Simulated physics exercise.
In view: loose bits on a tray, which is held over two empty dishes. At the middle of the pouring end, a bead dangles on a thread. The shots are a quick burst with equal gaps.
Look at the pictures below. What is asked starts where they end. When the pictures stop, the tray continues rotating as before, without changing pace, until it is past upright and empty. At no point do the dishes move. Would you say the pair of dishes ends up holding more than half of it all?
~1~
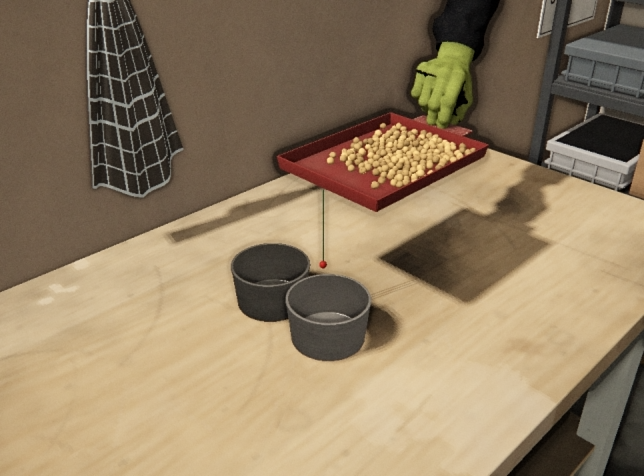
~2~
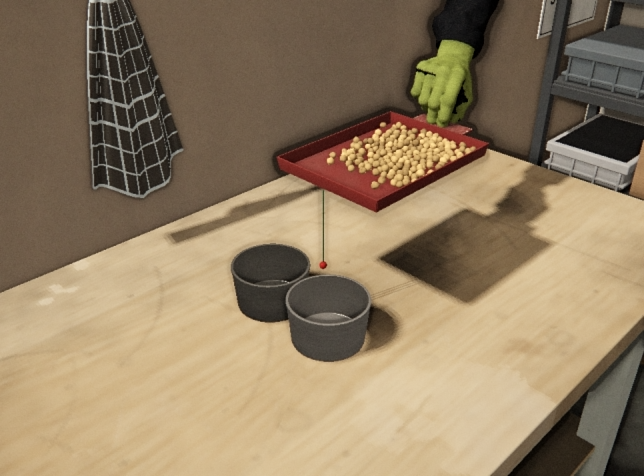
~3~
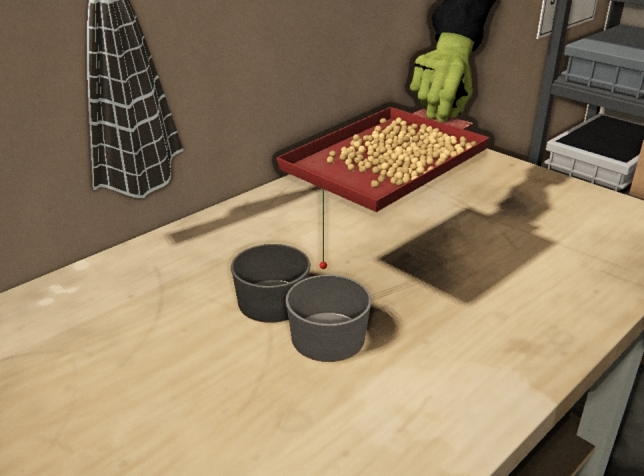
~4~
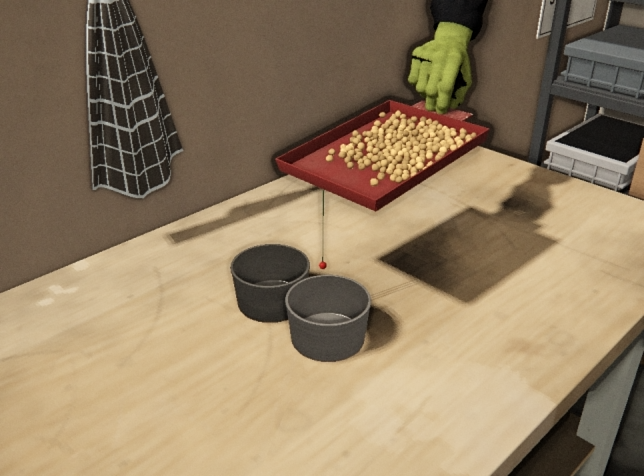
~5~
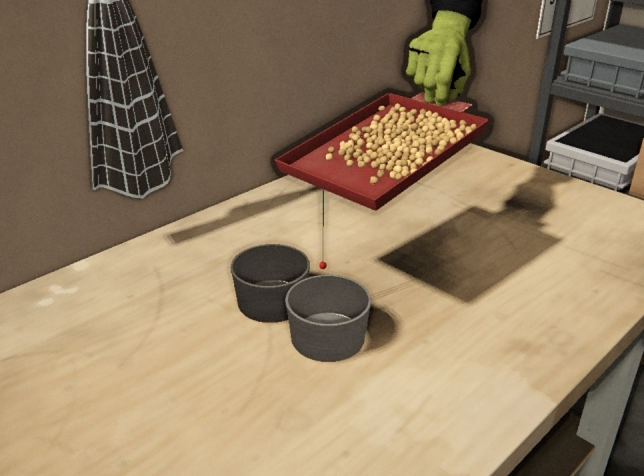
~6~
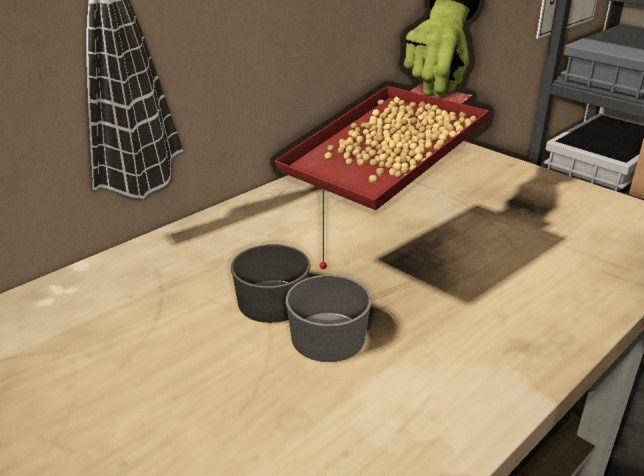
Most is saved.
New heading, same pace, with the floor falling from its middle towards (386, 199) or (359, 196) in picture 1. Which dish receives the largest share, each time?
Outcome one: The right side; outcome two: The right side.
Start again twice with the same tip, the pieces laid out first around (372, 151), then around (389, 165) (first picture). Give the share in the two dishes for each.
Close to 80 per cent, followed by close to 70 per cent.
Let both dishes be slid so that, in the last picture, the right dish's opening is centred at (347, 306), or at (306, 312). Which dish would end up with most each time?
One: The dish on the left. Two: Left.
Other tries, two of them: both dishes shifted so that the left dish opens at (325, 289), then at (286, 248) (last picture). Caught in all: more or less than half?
First shift, a minority share; second shift, a minority share.
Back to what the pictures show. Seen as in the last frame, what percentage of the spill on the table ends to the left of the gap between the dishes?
I'd guess close to 100 %.
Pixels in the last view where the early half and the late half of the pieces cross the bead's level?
Around (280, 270), followed by around (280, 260).
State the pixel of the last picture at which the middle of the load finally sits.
Once it all stops, the middle lies near (275, 305).
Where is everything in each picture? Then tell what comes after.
In the first picture, corners of the pouring end near (280, 156) and (377, 198), level; middle of the load near (403, 156), dried chickpeas; left dish near (242, 295); right dish near (299, 332); bead on its thread near (323, 265).
In the second picture, corners of the pouring end near (280, 157) and (377, 199), level; middle of the load near (403, 156).
In the third picture, corners of the pouring end near (280, 158) and (376, 199), tipped barely, lowest at the left corner; middle of the load near (403, 152).
In the fourth picture, corners of the pouring end near (279, 159) and (375, 198), tipped a little, lowest at the left corner; middle of the load near (403, 148).
In the fifth picture, corners of the pouring end near (278, 159) and (375, 198), tipped a little, lowest at the left corner; middle of the load near (402, 142).
In the sixth picture, corners of the pouring end near (278, 160) and (374, 198), tipped a little, lowest at the left corner; middle of the load near (402, 138); left dish near (242, 296); right dish near (299, 333).
Shortly afterwards, tray tipped steeply; all but a few on the tray; only a few in the air.
Next, tray tipped right over; all but a few on the tray; a little in the left dish; only a few in the air.
Some moments later, tray tipped past a quarter turn; near a quarter in the right dish; near half in the left dish; near a quarter outside both.
In the end, tray tipped past a quarter turn; near a quarter in the right dish; near half in the left dish; near a quarter outside both.
